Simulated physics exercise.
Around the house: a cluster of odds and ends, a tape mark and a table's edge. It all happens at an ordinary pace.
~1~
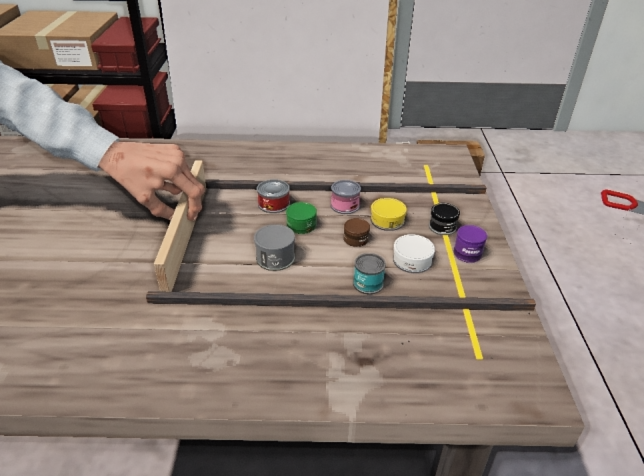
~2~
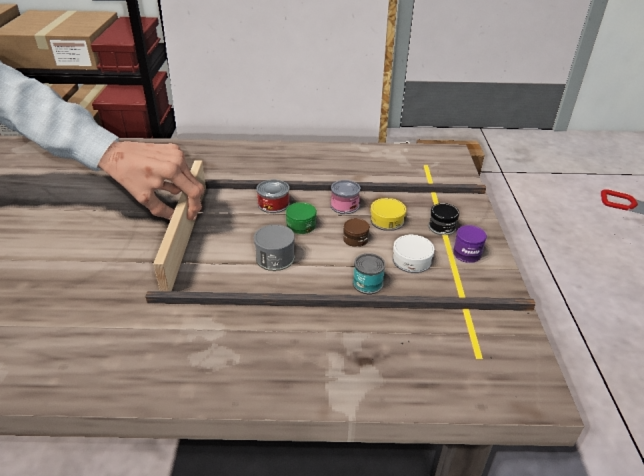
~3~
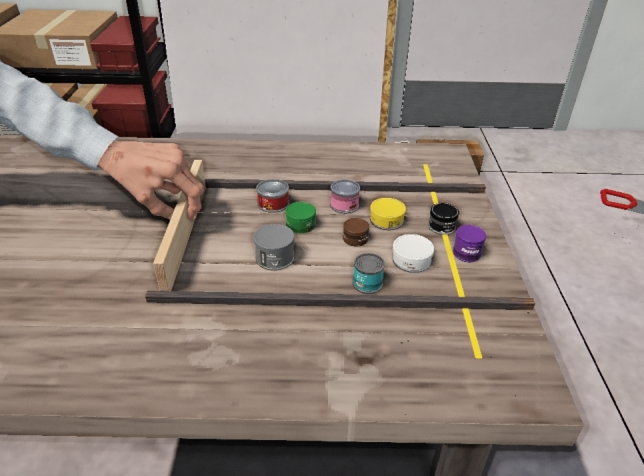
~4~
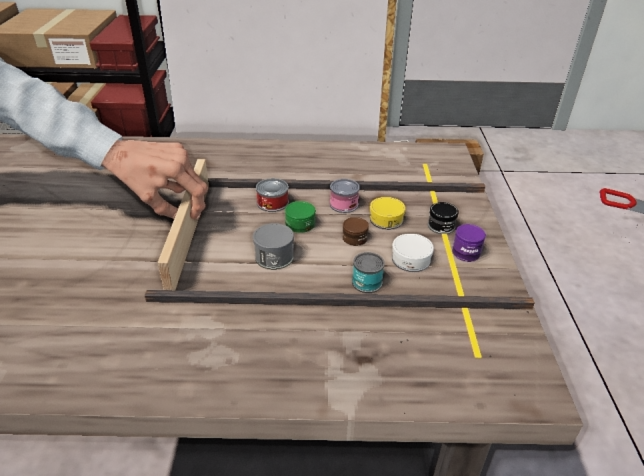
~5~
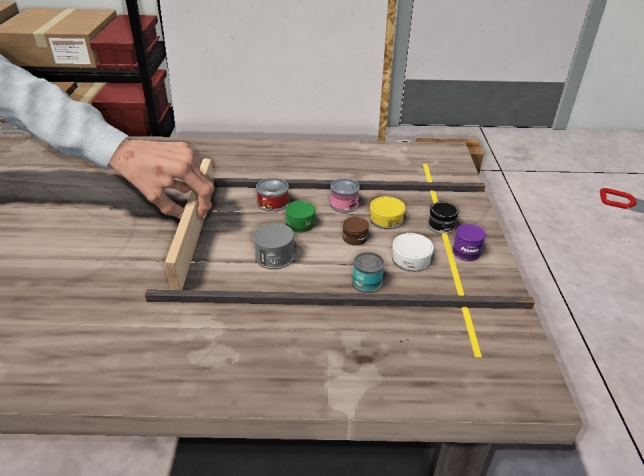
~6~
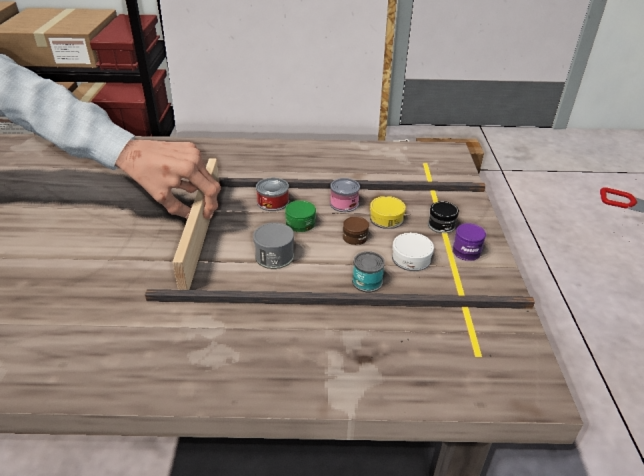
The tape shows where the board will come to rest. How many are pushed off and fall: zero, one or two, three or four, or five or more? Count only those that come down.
In the end the number that fall off is one or two.
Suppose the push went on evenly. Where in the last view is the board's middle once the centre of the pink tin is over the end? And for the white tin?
Near (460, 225) and (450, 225).
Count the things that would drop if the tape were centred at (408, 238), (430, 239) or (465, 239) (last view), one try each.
In that order 0, 1 and 4.
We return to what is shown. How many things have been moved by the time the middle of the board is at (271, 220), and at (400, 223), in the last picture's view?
By then 2, and 10.
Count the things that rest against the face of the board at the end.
5 of them.
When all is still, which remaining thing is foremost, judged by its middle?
It is the white tin.
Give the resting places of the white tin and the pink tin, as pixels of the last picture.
Near (512, 255) and (480, 191).
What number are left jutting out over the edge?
3 of them.
Soon after, none off yet; purple tub at rest near (469, 242); black tin at rest near (443, 217); white tin at rest near (412, 252).
After that, none off yet; purple tub displaced about its own width near (492, 240); black tin displaced about its own width near (470, 221); white tin displaced about its own width near (465, 253).
In the end, the number that fall off is one or two; gone, purple tub.
